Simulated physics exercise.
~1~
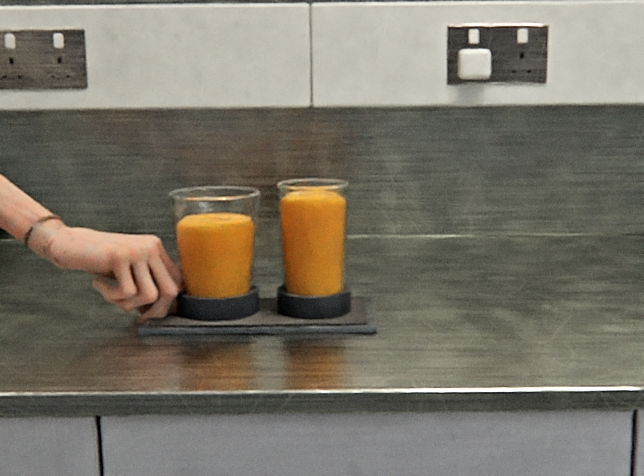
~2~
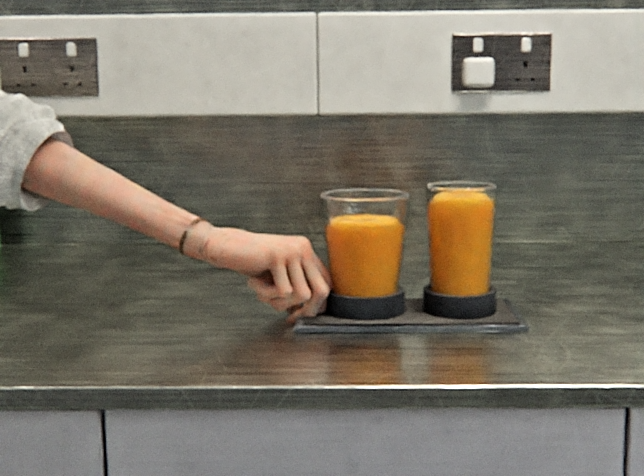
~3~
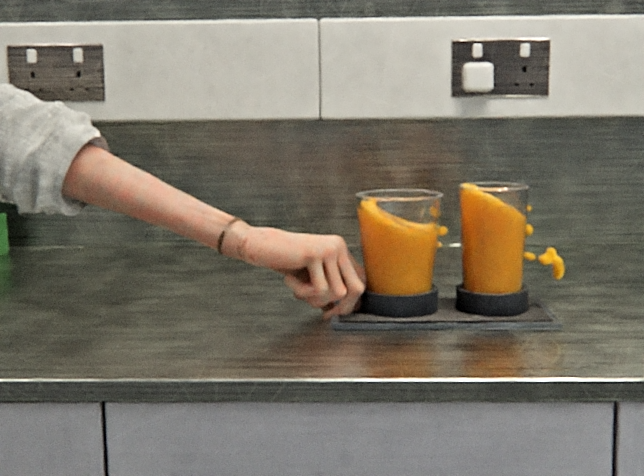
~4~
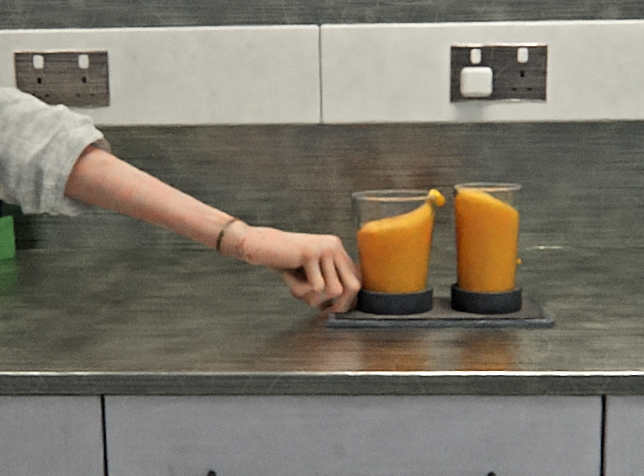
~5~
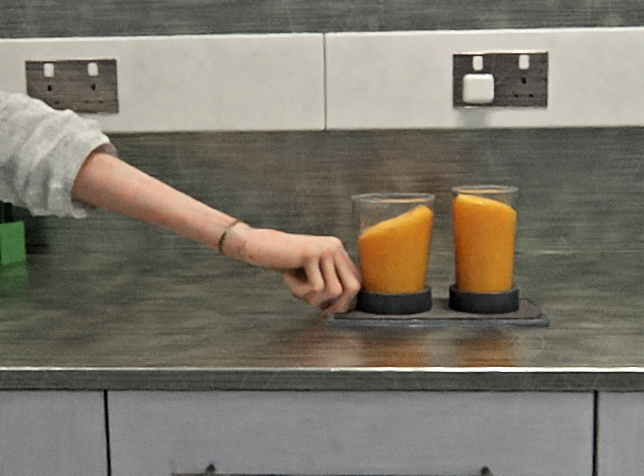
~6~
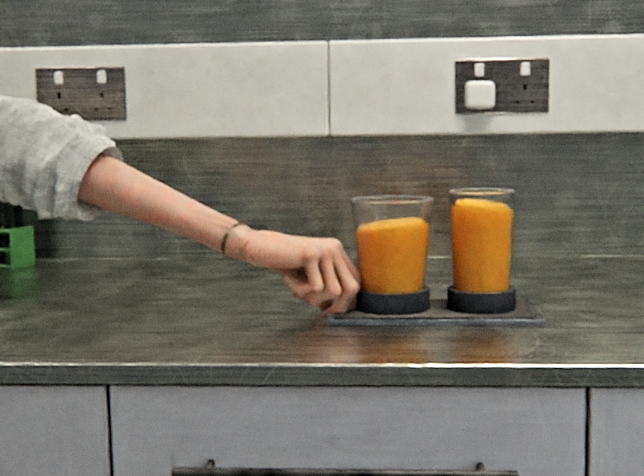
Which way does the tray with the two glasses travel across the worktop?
The tray travels to the right, with the hand at its left end, before it comes to a stop.
